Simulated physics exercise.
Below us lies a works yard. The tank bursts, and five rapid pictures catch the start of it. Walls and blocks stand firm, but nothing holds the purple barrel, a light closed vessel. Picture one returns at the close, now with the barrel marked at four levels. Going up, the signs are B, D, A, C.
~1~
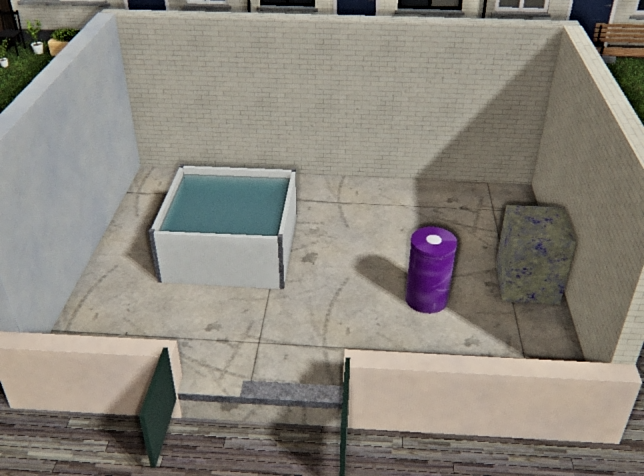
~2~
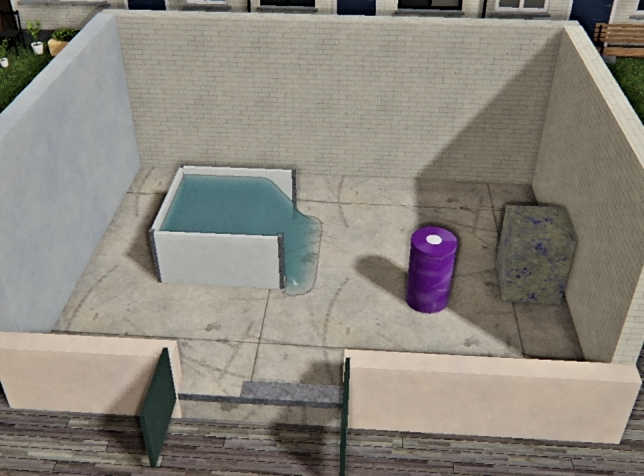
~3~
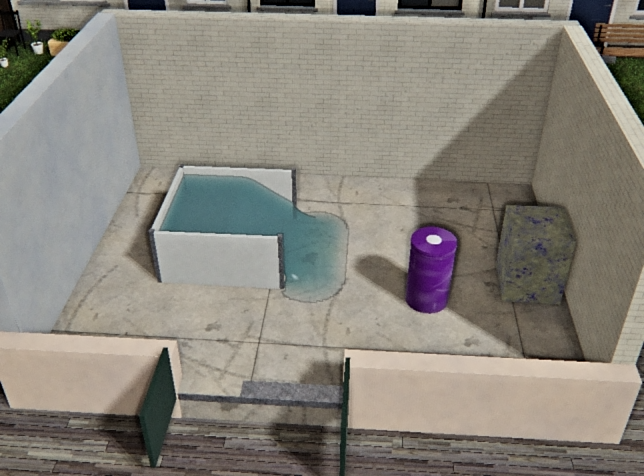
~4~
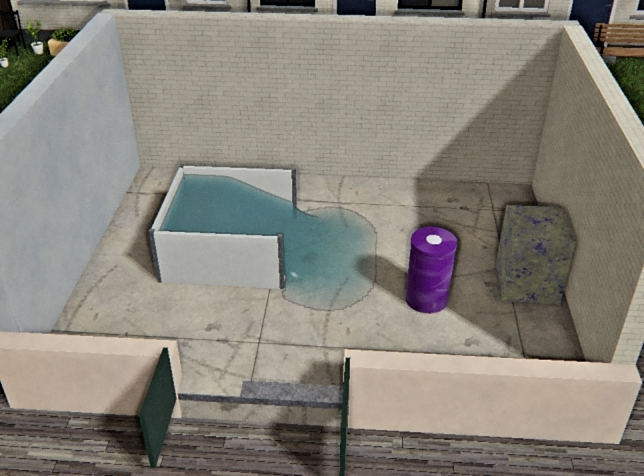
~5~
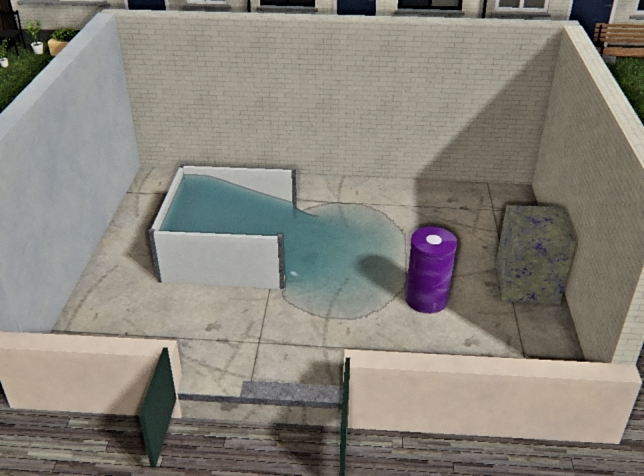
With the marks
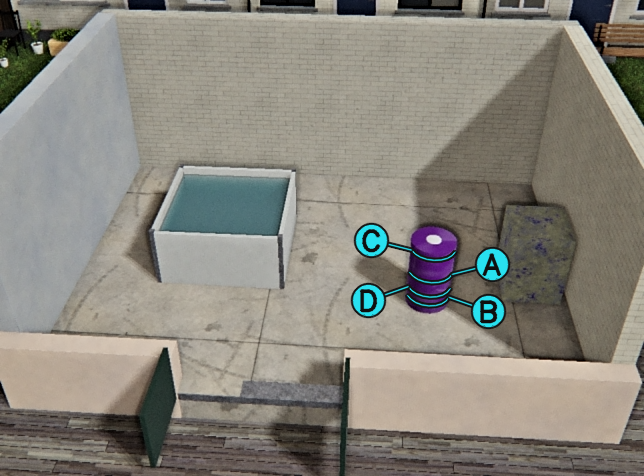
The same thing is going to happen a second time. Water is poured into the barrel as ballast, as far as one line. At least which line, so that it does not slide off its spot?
It is A.
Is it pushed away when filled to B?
Yes, that goes wrong.
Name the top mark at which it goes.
That would be D.
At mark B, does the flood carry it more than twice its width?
Yes.
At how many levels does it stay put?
Two of the four.
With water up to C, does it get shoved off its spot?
No.
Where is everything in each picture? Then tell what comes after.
Lid of the purple barrel at (433, 240); tank full, its middle at (228, 205); open gate at (260, 348).
Water covers 2 % of the ground and is seen nearest the barrel at (304, 280).
Water covers 5 % of the ground and is seen nearest the barrel at (335, 281).
Water covers 9 % of the ground and is seen nearest the barrel at (366, 279).
Lid of the purple barrel at (433, 240); water covers 13 % of the ground and is seen nearest the barrel at (392, 287).
On the marked copy, A at (431, 282); B at (428, 305); C at (434, 260); D at (429, 297); from the bottom up B, D, A, C.
Choosing A, it does not move.
Choosing B, it is pushed about 3 times its own width away.
Choosing C, it does not move.
Choosing D, it is pushed about its own width away.
